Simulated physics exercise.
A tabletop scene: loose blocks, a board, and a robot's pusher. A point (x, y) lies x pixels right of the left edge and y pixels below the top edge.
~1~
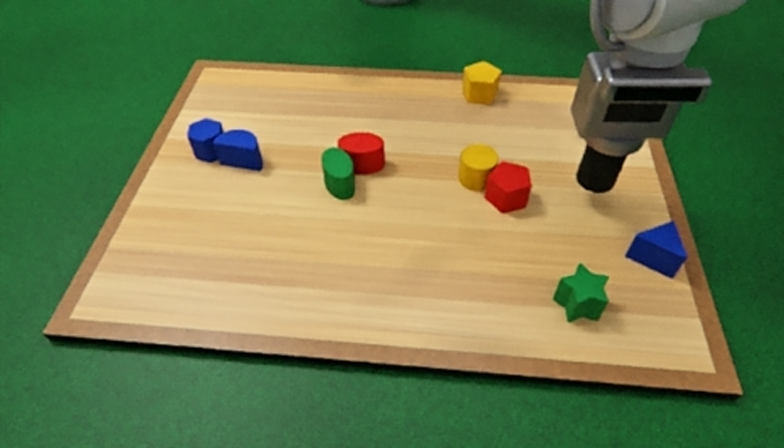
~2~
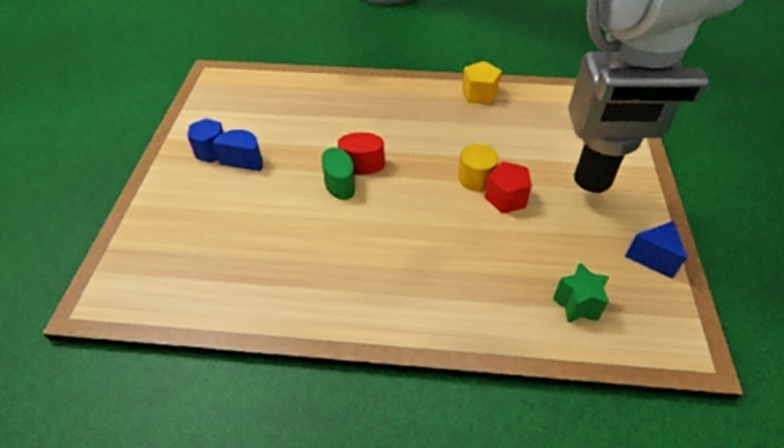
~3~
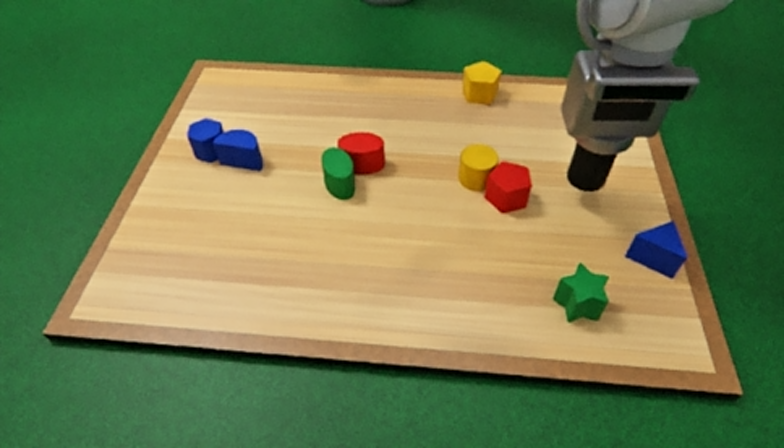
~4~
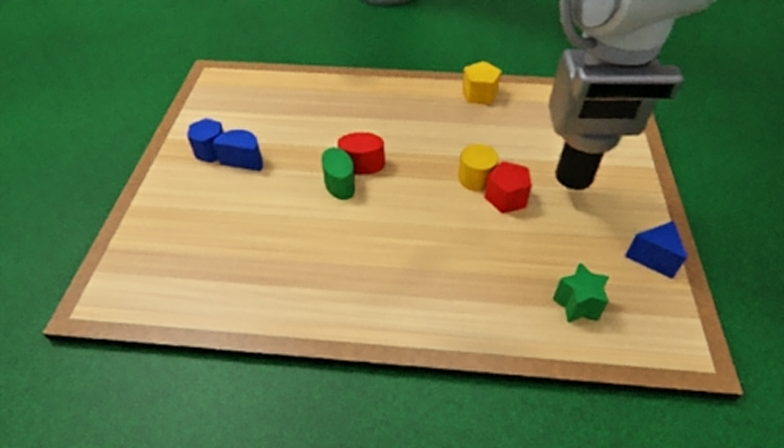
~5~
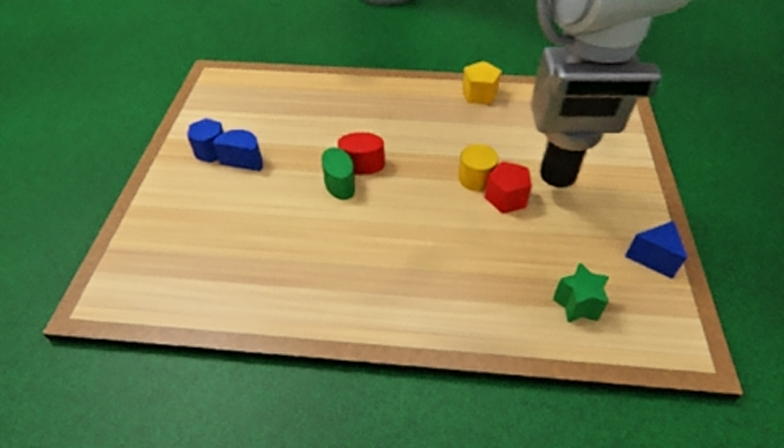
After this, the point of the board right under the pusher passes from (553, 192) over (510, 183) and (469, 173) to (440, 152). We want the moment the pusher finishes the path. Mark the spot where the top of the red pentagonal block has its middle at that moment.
The red pentagonal block ends near (473, 180).
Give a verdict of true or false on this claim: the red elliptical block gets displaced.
Verdict: False.
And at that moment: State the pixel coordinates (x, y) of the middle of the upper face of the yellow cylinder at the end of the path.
It should be at about (412, 143).
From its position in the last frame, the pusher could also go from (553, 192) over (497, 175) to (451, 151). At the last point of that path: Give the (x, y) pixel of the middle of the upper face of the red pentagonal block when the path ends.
It should be at (488, 177) by then.
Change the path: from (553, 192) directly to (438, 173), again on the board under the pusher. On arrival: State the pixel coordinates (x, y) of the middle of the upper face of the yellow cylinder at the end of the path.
I think it will end close to (403, 146).
On the path given first. One third of the way, pusher at (513, 167); yellow cylinder at (465, 155); red pentagonal block at (488, 178), turned 45° anticlockwise.
Two thirds of the way, pusher at (470, 156); yellow cylinder at (433, 150); red pentagonal block at (473, 180), turned 80° anticlockwise.
At the end, pusher at (442, 136); red elliptical block in place; yellow cylinder at (412, 143); red pentagonal block at (473, 180), turned 80° anticlockwise.
